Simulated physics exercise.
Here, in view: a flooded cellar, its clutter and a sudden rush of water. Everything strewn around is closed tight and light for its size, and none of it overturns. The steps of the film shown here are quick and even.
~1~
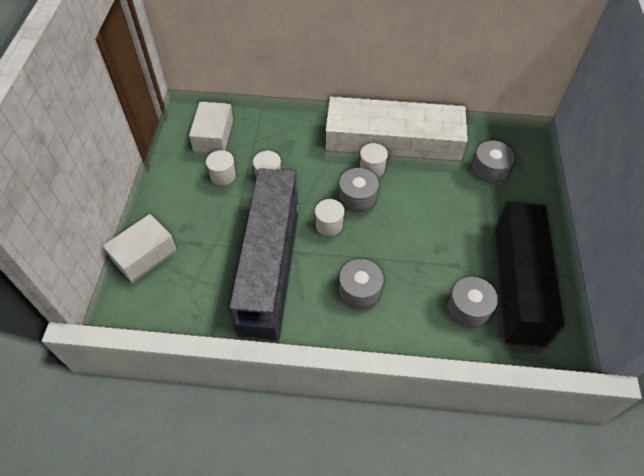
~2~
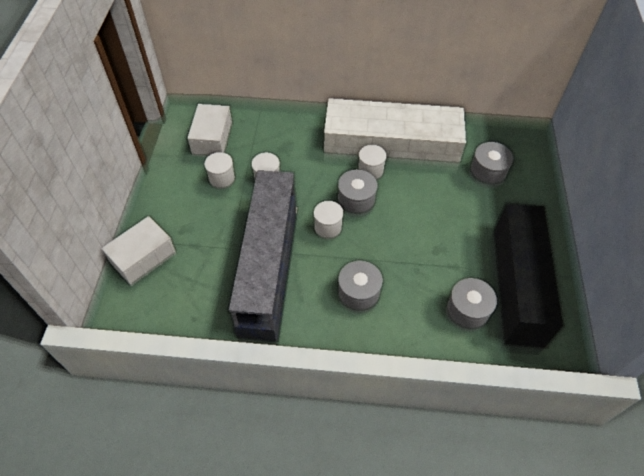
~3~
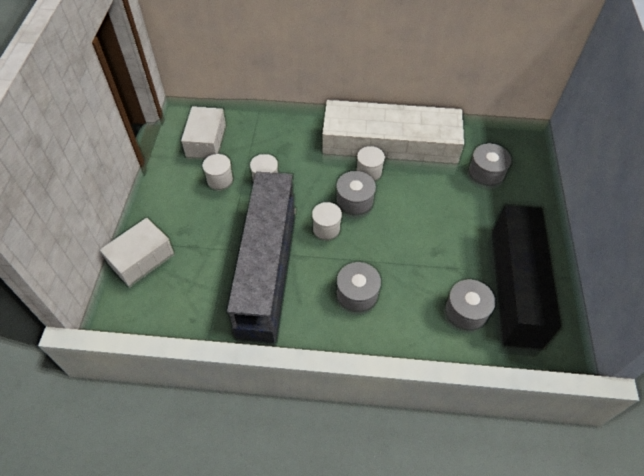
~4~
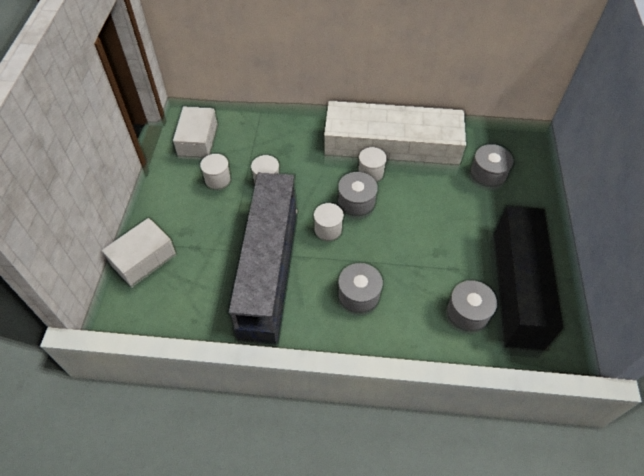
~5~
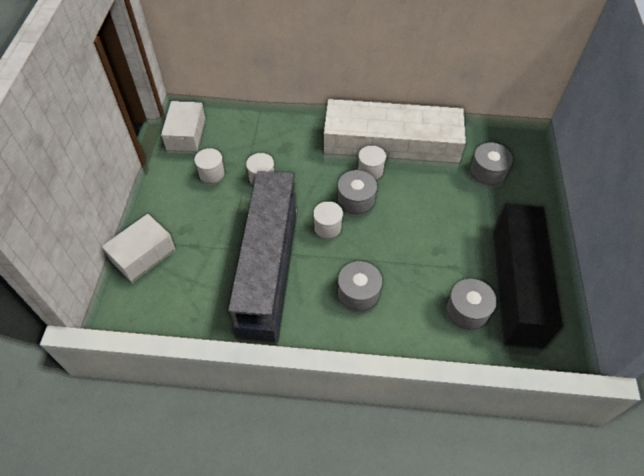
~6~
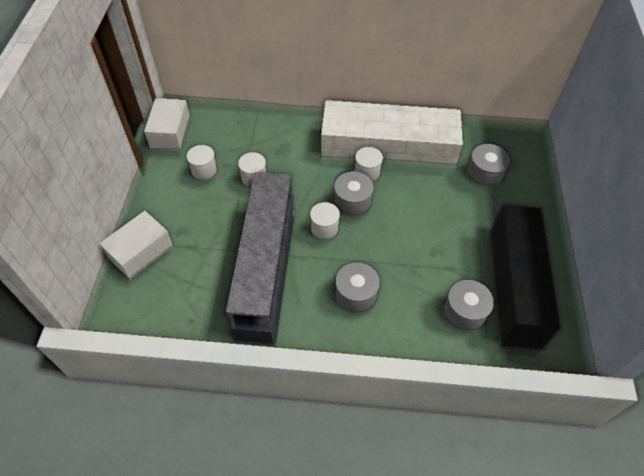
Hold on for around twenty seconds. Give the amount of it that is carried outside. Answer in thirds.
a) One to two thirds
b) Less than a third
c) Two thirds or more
c.
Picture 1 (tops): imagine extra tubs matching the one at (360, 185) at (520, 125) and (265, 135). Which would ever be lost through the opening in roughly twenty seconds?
In turn: Inside, gone.
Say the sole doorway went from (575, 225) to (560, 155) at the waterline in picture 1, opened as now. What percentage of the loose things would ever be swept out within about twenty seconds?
I'd reckon around 50 percent.
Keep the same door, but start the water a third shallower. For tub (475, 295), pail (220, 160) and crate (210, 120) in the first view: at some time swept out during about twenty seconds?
Held back, then escapes, then escapes.
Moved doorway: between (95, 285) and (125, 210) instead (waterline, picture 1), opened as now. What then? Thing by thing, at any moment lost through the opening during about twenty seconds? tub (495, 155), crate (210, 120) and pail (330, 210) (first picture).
Remains, escapes, escapes.
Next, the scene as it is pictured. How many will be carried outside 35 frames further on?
6.
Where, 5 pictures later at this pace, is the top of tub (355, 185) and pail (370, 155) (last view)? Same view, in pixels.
They end up close to (322, 172) and close to (339, 150).
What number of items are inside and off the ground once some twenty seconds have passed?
By my reckoning the number comes out at 3.
A moment on, 1 of 10 are out; 9 afloat.
Next, 3 of 10 are out; 7 afloat.
Later, 6 of 10 are out; 4 afloat.
In the end, 7 of 10 are out; 3 afloat.
